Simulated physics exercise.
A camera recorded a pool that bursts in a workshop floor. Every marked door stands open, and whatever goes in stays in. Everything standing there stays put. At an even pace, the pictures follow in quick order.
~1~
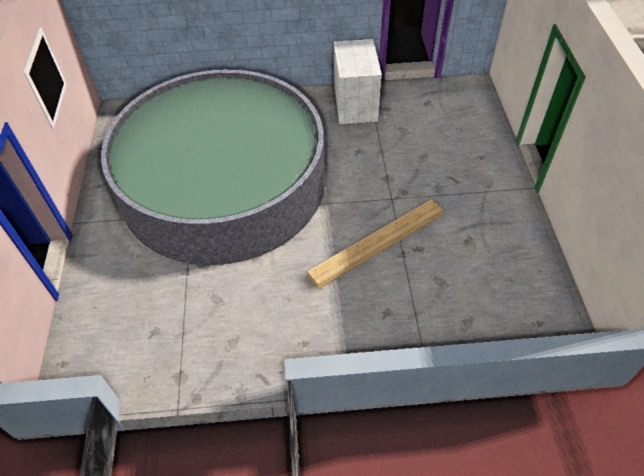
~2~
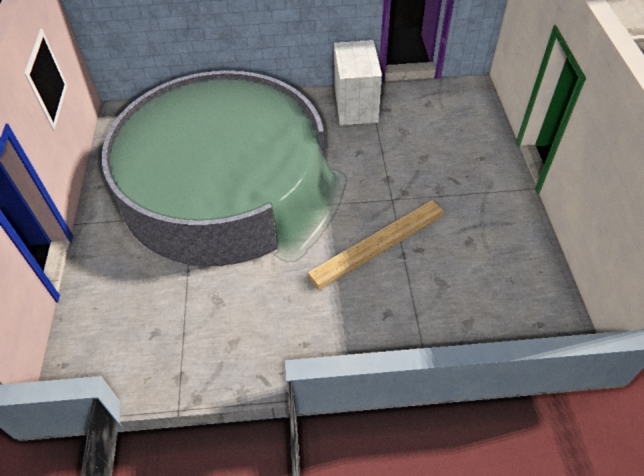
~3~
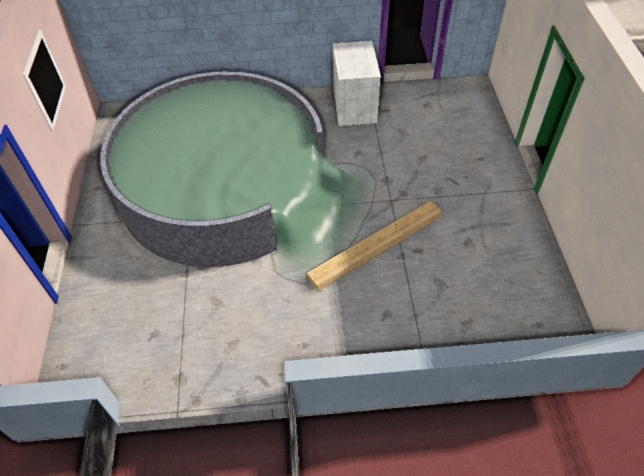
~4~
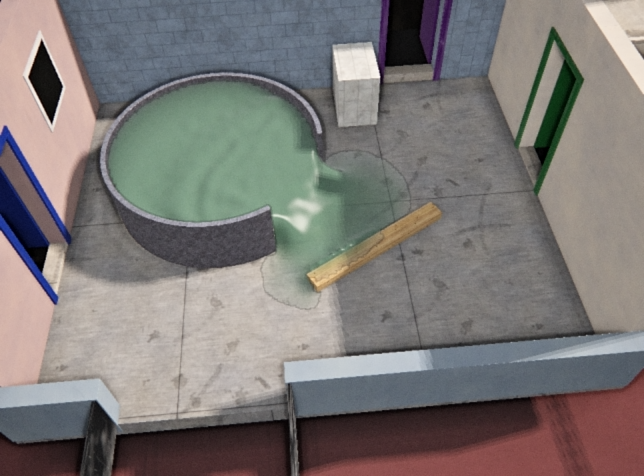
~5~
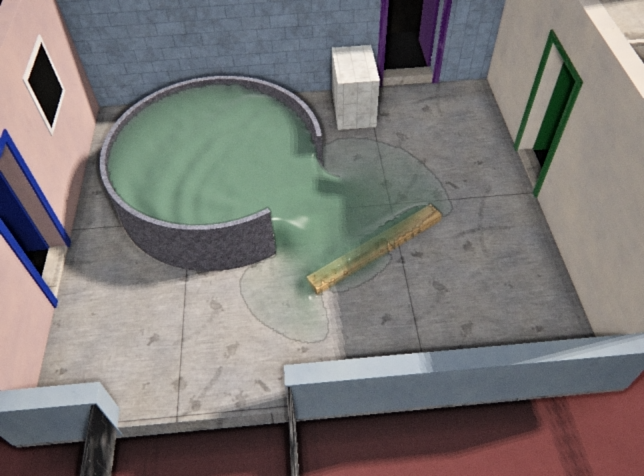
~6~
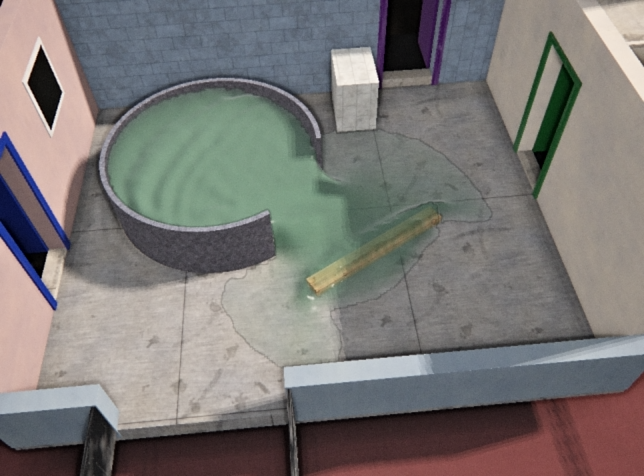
A walled workshop floor of grey slabs is seen from high above, with a blue block wall at the back. A round, dark-rimmed pool of green water sits at left, near a white block, a wooden beam, and blue, purple and green doorways. The pool's right side opens, and water pours out, spreads across the slabs and washes around the beam, while the view stays almost still.
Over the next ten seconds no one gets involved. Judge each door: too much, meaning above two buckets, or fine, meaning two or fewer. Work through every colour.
Blue door: Too much, purple door: Too much, green door: Too much.
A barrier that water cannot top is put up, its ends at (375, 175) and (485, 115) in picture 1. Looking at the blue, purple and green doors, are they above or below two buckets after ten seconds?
As I see it, the blue door breaks the limit, while the purple door keeps inside the limit and the green door breaks the limit.
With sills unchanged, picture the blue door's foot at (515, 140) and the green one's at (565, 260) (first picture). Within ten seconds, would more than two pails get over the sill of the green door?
I'd say the green beats the mark.
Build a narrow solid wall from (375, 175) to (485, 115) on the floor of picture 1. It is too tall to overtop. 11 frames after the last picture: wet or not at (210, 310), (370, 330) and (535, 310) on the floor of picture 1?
The first is still bare, the second inundated and the third inundated.
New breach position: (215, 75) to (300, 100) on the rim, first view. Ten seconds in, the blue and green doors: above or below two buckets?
Blue: Beyond the mark, green: Beyond the mark.
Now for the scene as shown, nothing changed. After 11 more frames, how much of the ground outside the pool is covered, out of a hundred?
My best guess is some 50 %.
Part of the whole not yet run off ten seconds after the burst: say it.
I'd put it near 74 %.
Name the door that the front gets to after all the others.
Answer is the door marked blue.
A moment on, water covers 50 % of the floor; the blue door not reached, the purple door not reached, the green door over two buckets in.
Next, water covers 50 % of the floor; the blue door not reached, the purple door not reached, the green door far over two buckets in.
Then, water covers 65 % of the floor; the blue door not reached, the purple door wet at the sill, nothing in, the green door far over two buckets in.
Later, water covers 90 % of the floor; the blue door wet at the sill, nothing in, the purple door under two buckets in, the green door far over two buckets in.
In the end, water covers 100 % of the floor; the blue door over two buckets in, the purple door over two buckets in, the green door far over two buckets in.
